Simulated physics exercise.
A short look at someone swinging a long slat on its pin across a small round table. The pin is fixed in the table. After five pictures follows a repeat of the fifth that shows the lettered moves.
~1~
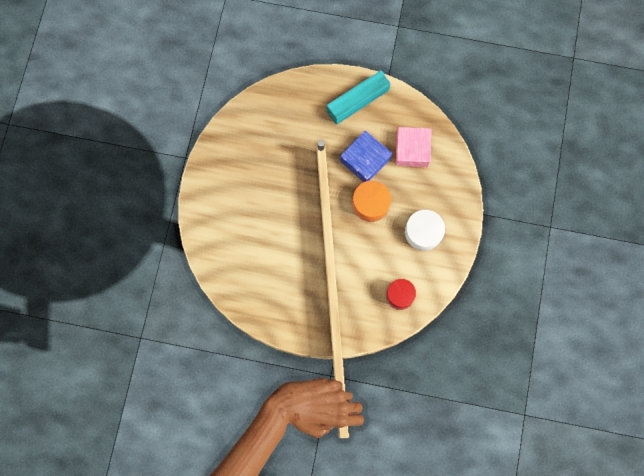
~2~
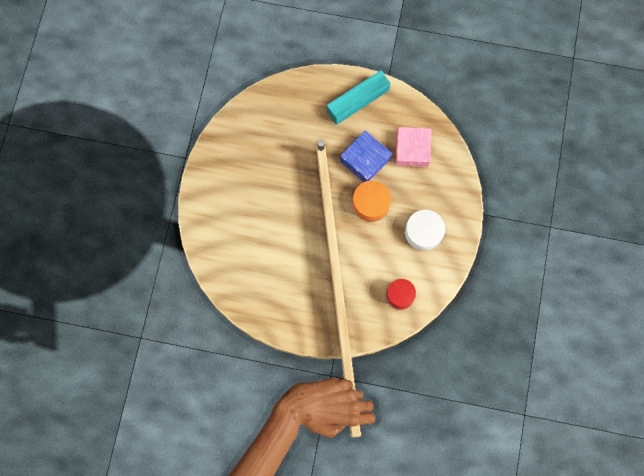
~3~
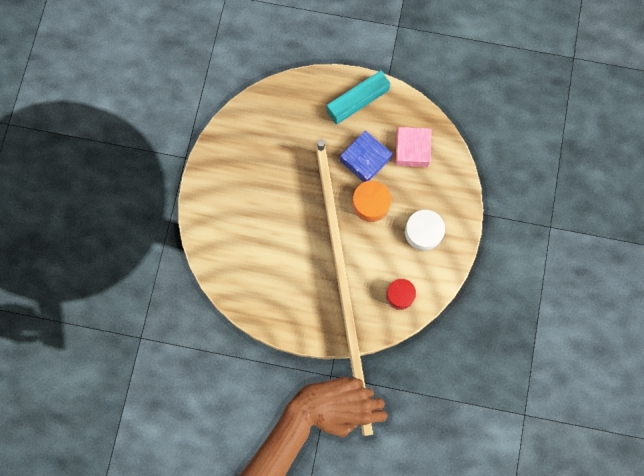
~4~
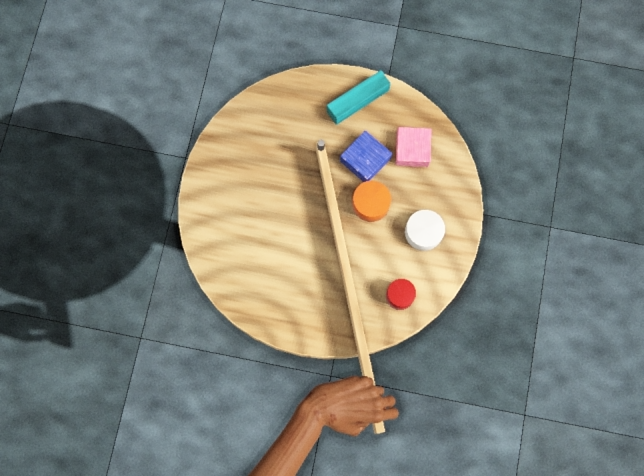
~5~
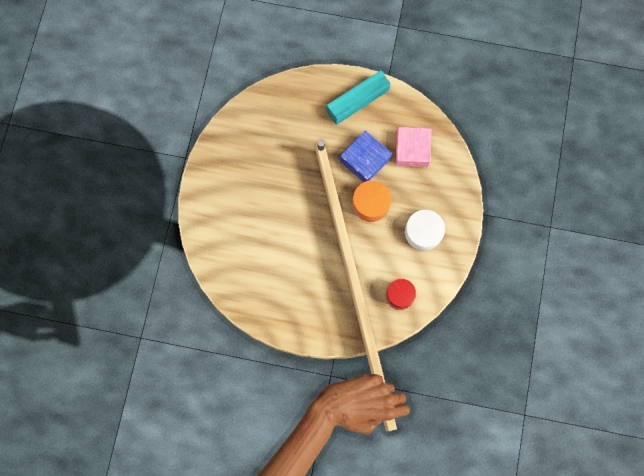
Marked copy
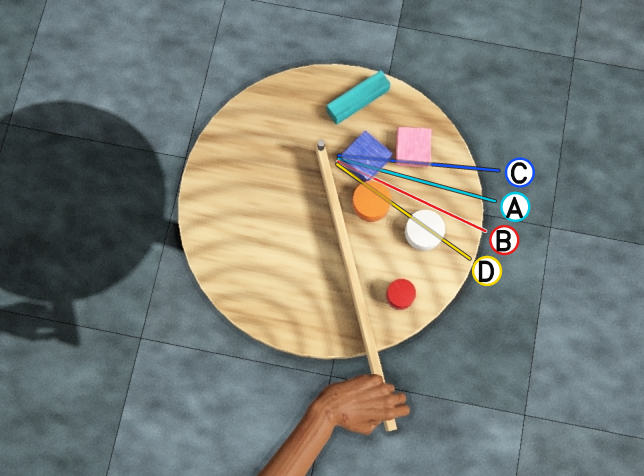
A hand and forearm reach in from the bottom, gripping a long wooden slat pinned on a small round table, seen from directly above a grey tiled floor. A turquoise stick, blue and pink blocks, an orange tin, a white tin and a smaller red disc sit right of the slat. The hand slowly swings its near end rightward, while the objects stay still.
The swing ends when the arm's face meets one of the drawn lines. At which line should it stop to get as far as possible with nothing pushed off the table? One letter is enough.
As far as mark D.
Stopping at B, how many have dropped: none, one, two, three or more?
In all, one.
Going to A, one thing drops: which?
The red tin.
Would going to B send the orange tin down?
No.
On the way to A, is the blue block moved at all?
By then, yes.
On the marked copy, A at (416, 180); B at (411, 196); C at (419, 163); D at (403, 211).
Taking D. A third of the way, arm (367, 227); red tin (418, 287); turquoise stick (359, 98).
Two thirds of the way, arm (387, 213); red tin (456, 262); white tin (427, 228).
When it is over, arm (397, 201); red tin (475, 242); white tin (441, 213); nothing has fallen.
As for the rest, A drops the red tin; B drops the red tin; C drops the red tin.
